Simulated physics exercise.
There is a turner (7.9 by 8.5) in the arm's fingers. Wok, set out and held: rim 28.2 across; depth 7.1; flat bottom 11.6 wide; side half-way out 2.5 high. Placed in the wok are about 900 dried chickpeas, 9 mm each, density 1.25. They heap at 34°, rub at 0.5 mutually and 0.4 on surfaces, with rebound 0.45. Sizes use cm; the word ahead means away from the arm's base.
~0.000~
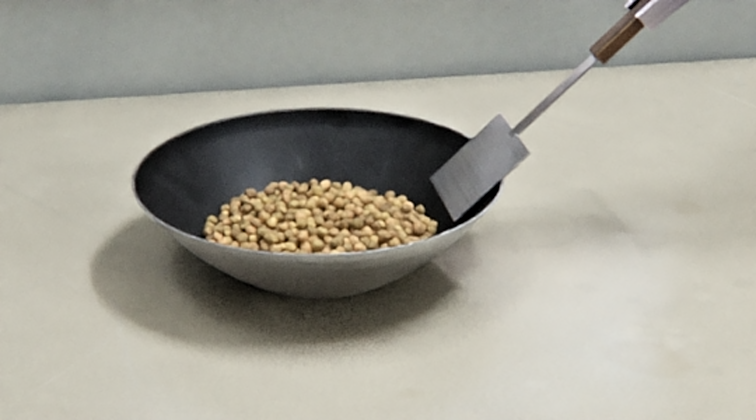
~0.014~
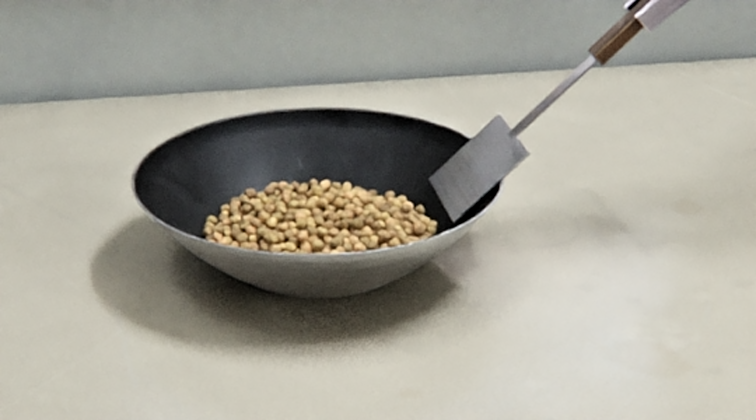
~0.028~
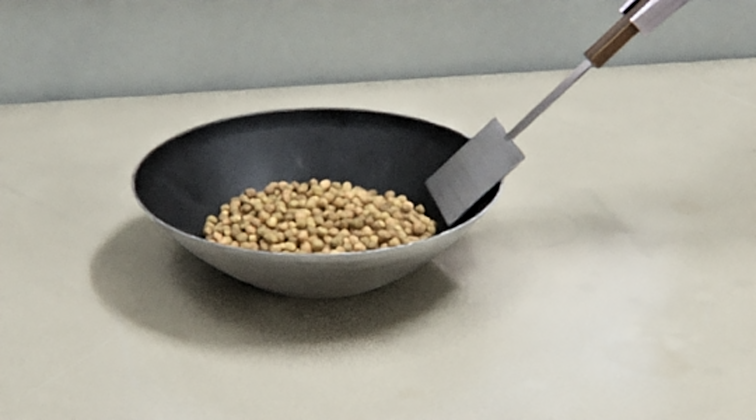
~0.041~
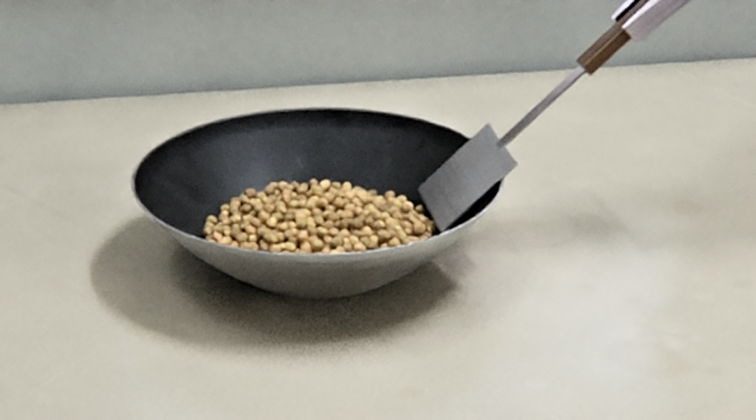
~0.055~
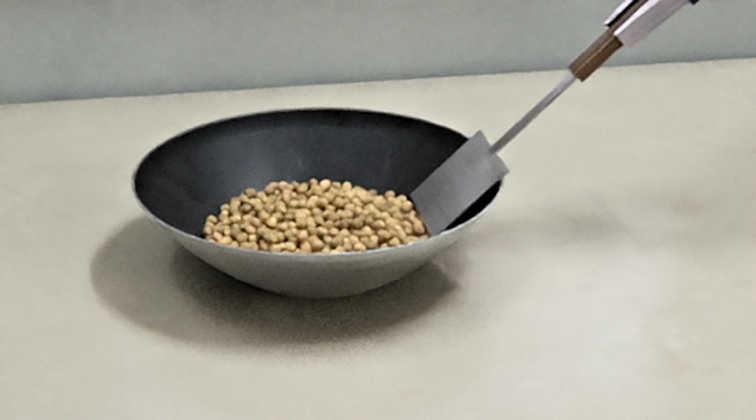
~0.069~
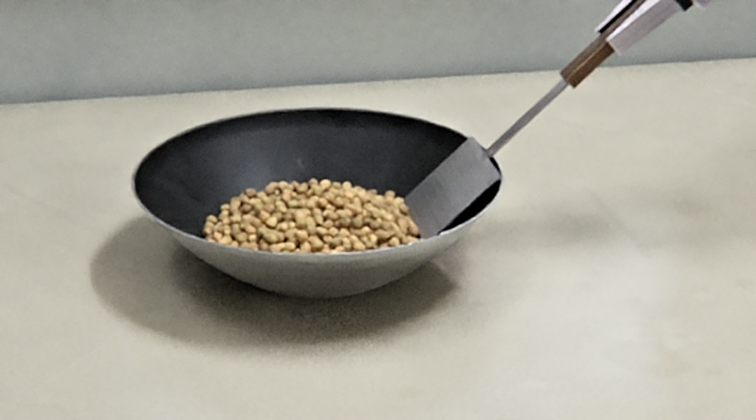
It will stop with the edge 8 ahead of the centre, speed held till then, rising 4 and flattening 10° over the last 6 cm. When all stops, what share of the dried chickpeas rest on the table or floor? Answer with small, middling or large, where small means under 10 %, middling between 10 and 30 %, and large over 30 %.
It is small.
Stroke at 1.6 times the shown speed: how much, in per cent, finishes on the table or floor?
Some 20 per cent.
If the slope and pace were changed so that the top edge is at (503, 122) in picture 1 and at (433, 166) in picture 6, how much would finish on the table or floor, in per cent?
25 %.
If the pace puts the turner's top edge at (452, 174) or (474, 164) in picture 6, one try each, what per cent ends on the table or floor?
Roughly 25 and 15 percent.
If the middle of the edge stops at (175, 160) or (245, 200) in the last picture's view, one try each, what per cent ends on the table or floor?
First try roughly 25 percent, second roughly 0 percent.
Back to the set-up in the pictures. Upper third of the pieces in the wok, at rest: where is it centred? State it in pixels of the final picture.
Close to pixel (202, 215).
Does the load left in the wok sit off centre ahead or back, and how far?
I'd put it at roughly 4.5 cm toward the front.
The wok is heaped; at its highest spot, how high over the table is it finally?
7.5 cm.
After 0.20 s, sloping 43°, highest piece 9 above the table; 900 in the wok.
After 0.33 s, sloping 39°, highest piece 6 above the table; 900 in the wok.
After 0.59 s, sloping 33°, highest piece 9 above the table; 874 in the wok, 16 on the table or floor, 10 on the blade or in flight.
After 1.64 s, sloping 33°, highest piece 8 above the table; 873 in the wok, 27 on the table or floor.
At rest, 873 in the wok, 27 on the table or floor. That is 3 % on the table or floor.
